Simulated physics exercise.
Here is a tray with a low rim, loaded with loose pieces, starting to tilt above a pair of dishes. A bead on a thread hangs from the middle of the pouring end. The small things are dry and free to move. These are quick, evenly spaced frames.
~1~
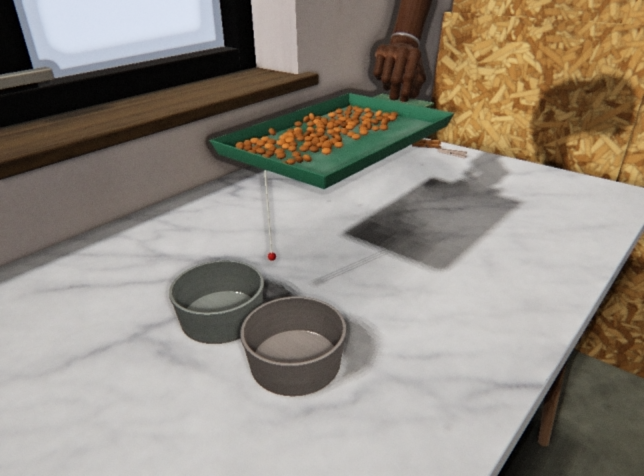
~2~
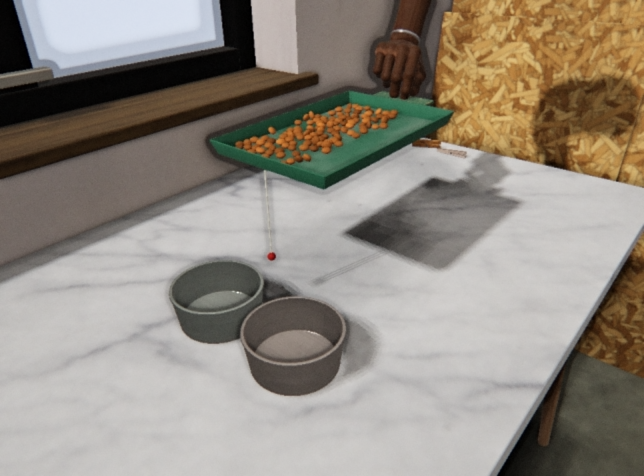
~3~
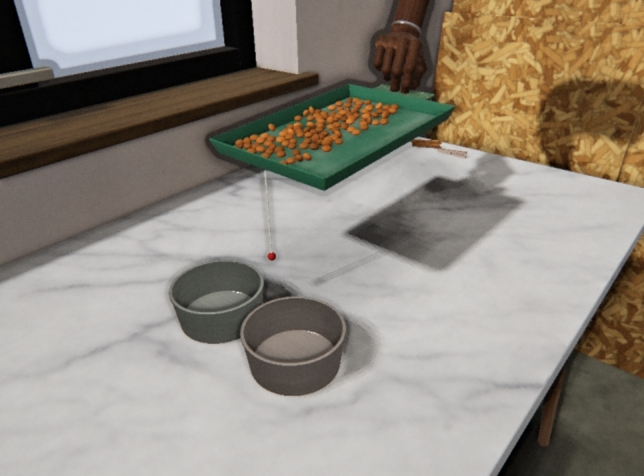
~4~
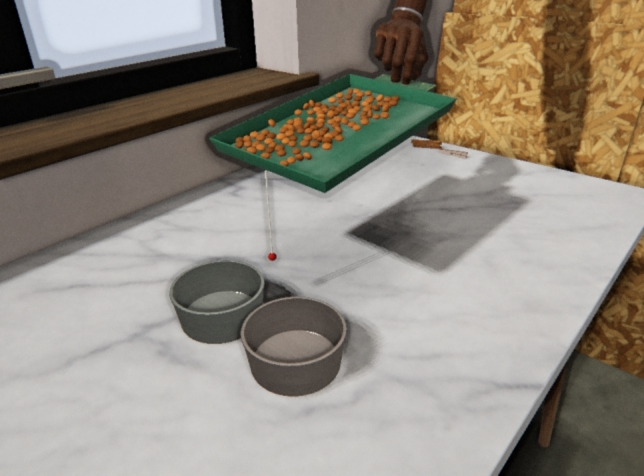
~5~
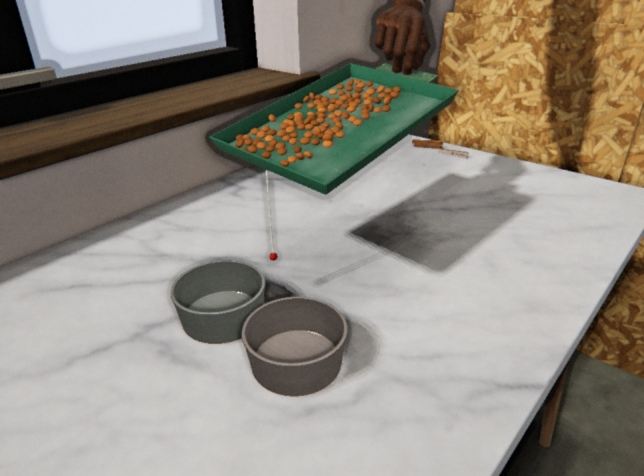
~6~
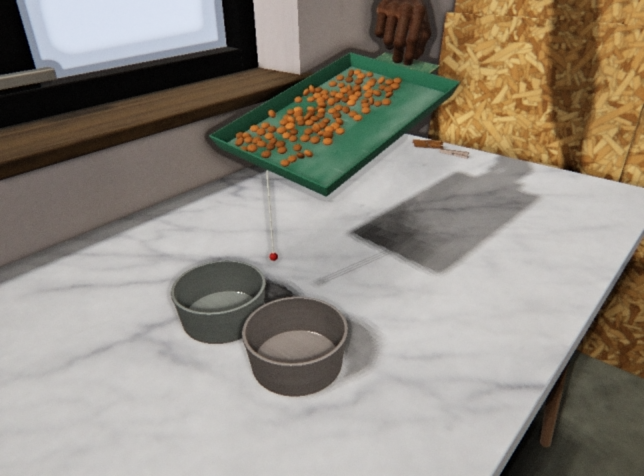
The video shows a hand at the far end of a green tray of small orange-brown pieces above two empty round dishes on a marble-patterned table, gradually raising that end so the tray tilts slightly toward the viewer.
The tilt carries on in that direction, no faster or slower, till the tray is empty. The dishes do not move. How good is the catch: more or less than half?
In the dishes lies less than half of it.
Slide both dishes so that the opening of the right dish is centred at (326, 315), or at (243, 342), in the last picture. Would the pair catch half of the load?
At the first place over half, at the second below a half.
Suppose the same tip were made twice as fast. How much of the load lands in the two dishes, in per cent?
About 60 per cent.
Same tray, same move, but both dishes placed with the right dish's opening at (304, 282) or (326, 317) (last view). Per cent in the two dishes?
In turn 70 and 90 in a hundred.
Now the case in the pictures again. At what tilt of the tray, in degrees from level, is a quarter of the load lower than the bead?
At about 65°.
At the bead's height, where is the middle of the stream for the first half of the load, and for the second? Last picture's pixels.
Around (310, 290) and then (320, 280).
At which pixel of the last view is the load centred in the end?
Roughly at (319, 334).
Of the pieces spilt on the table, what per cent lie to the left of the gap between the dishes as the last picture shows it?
It comes to 10 per cent or so.
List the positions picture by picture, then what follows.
In the first frame, corners of the pouring end (217, 140) and (324, 173), level; middle of the load (321, 132), bits of cat kibble; left dish (183, 320); right dish (258, 370); bead on its thread (272, 257).
In the second frame, corners of the pouring end (217, 139) and (324, 173), level; middle of the load (321, 130).
In the third frame, corners of the pouring end (217, 138) and (324, 175), tipped barely, lowest at the right corner; middle of the load (321, 127).
In the fourth frame, corners of the pouring end (217, 137) and (324, 178), tipped a little, lowest at the right corner; middle of the load (321, 122).
In the fifth frame, corners of the pouring end (217, 136) and (325, 180), tipped a little, lowest at the right corner; middle of the load (322, 117).
In the sixth frame, corners of the pouring end (217, 135) and (325, 182), tipped a little, lowest at the right corner; middle of the load (322, 112); left dish (184, 320); right dish (260, 370).
Just after the last frame, tray tipped steeply; almost all on the tray; about a tenth in the air.
A moment on, tray tipped right over; roughly a third on the tray; roughly a quarter in the right dish; just a few in the left dish; roughly a quarter outside both; roughly a quarter in the air.
Further on, tray tipped past a quarter turn; roughly a third in the right dish; about a tenth in the left dish; roughly two thirds outside both.
When it is over, tray tipped past a quarter turn; roughly a third in the right dish; about a tenth in the left dish; roughly two thirds outside both.
